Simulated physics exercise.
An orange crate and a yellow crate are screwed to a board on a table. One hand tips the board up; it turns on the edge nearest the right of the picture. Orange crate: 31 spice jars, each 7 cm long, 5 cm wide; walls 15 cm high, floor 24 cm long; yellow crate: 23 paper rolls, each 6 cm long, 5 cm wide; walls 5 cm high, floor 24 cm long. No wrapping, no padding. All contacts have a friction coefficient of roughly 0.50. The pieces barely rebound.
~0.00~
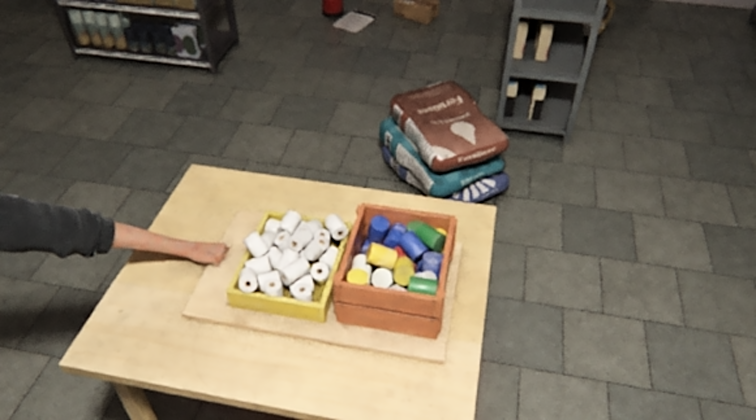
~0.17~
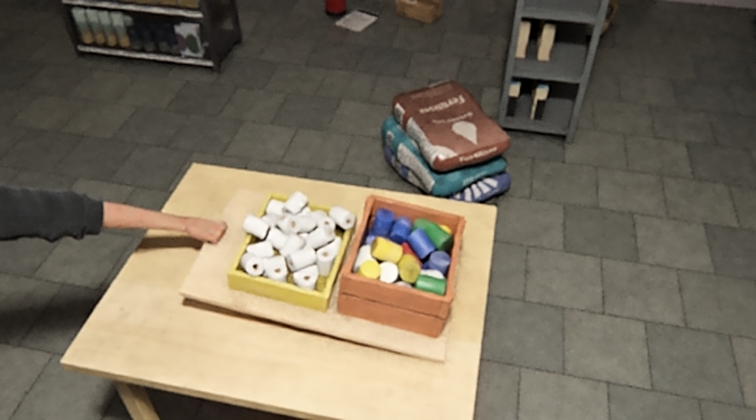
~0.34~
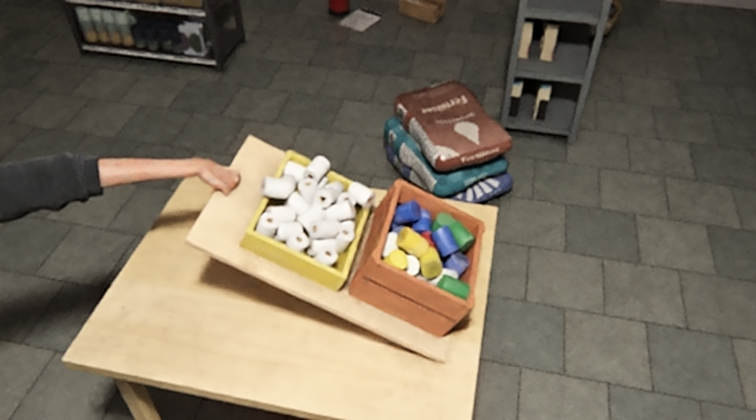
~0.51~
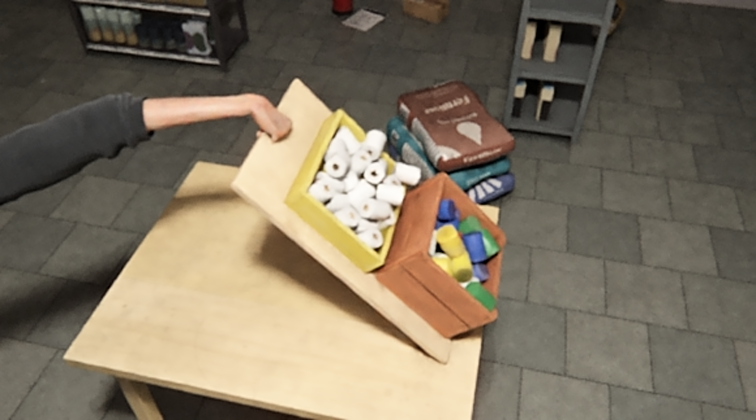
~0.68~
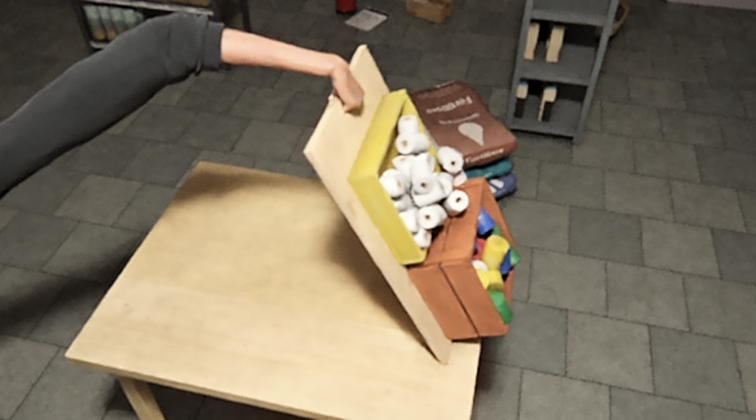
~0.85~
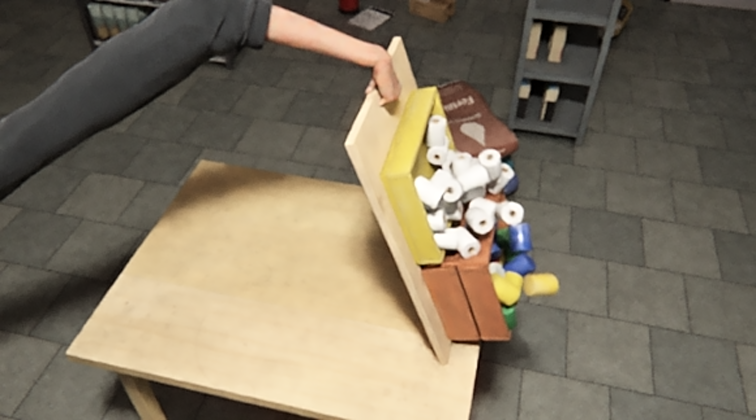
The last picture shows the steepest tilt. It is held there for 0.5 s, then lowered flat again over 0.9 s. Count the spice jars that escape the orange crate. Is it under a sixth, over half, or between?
A sixth to a half of the spice jars leave the orange crate.
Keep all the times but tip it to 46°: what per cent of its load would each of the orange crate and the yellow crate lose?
Then orange crate 10, yellow crate 30 per cent.
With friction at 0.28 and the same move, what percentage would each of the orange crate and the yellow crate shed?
Then orange crate 40, yellow crate 50 per cent.
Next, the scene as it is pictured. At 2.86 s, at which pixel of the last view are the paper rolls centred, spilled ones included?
Around (346, 261).
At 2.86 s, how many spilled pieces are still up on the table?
Roughly 2.
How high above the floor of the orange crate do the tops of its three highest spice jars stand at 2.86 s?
Some 13 cm.
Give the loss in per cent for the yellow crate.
Yellow crate 50 per cent.
After 1.17 s, tilt 71°; the orange crate is down by 6 of 31 and the yellow crate is down by 12 of 23.
After 1.57 s, tilt 60°; the orange crate is down by 8 of 31 and the yellow crate is down by 12 of 23.
After 2.13 s, tilt 3°; the orange crate is down by 8 of 31 and the yellow crate is down by 12 of 23.
Outcome (at 2.86 s), the orange crate is down by 8 of 31 and the yellow crate is down by 12 of 23. Asked share, 8 of 31, 26 per cent.
